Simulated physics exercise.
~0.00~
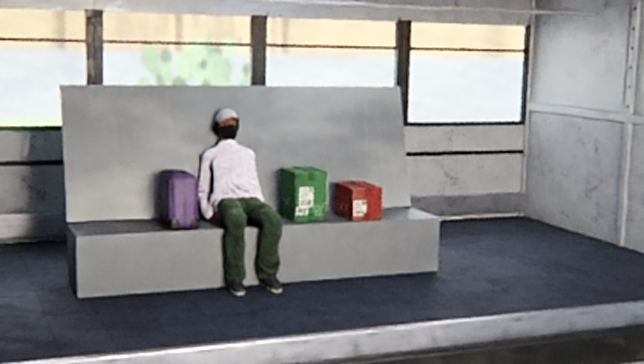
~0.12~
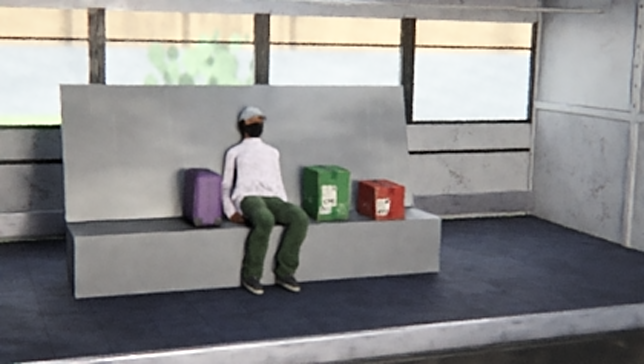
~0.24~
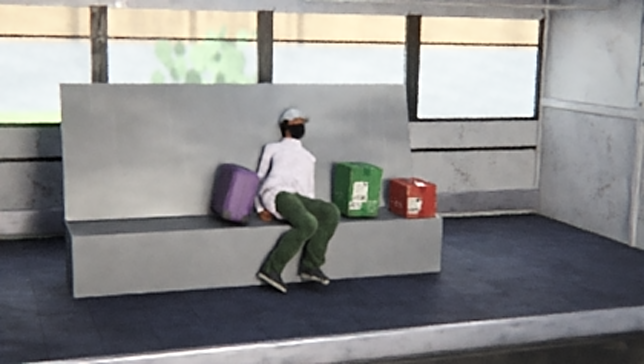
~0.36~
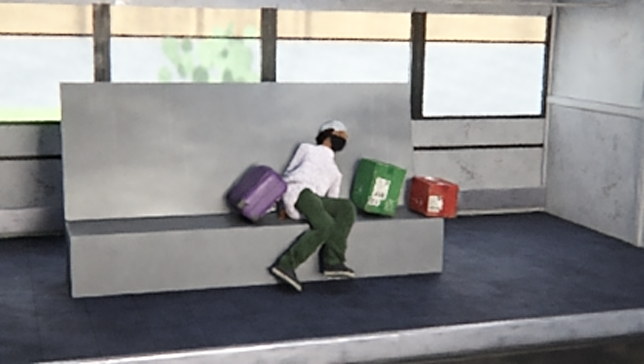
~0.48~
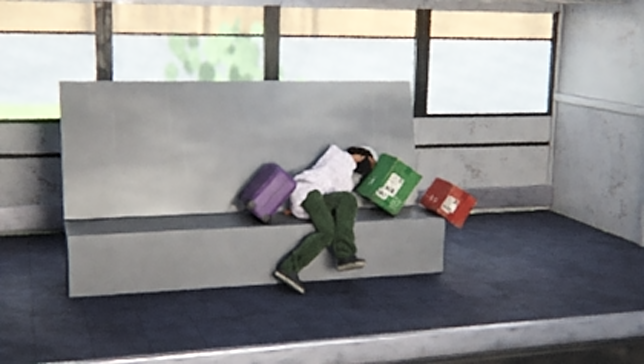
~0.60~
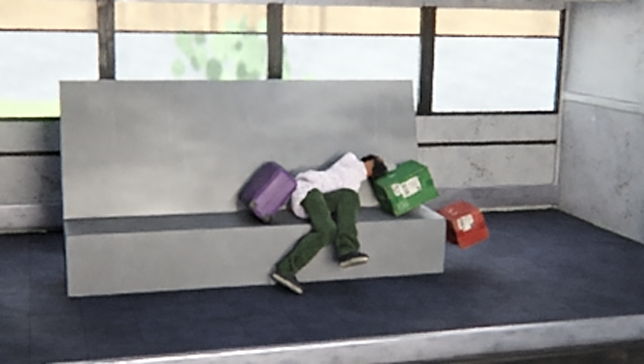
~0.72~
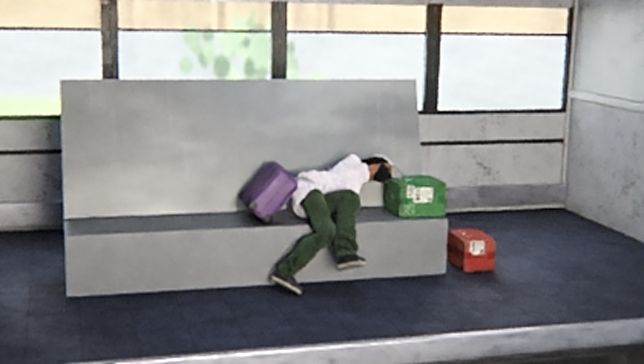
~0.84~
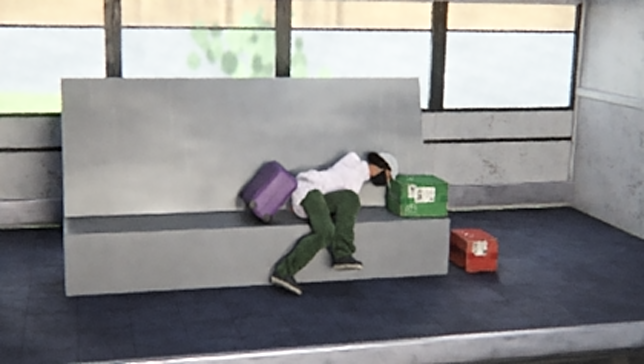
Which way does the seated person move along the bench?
The person moves to the right along the bench, slumping over that way as well.
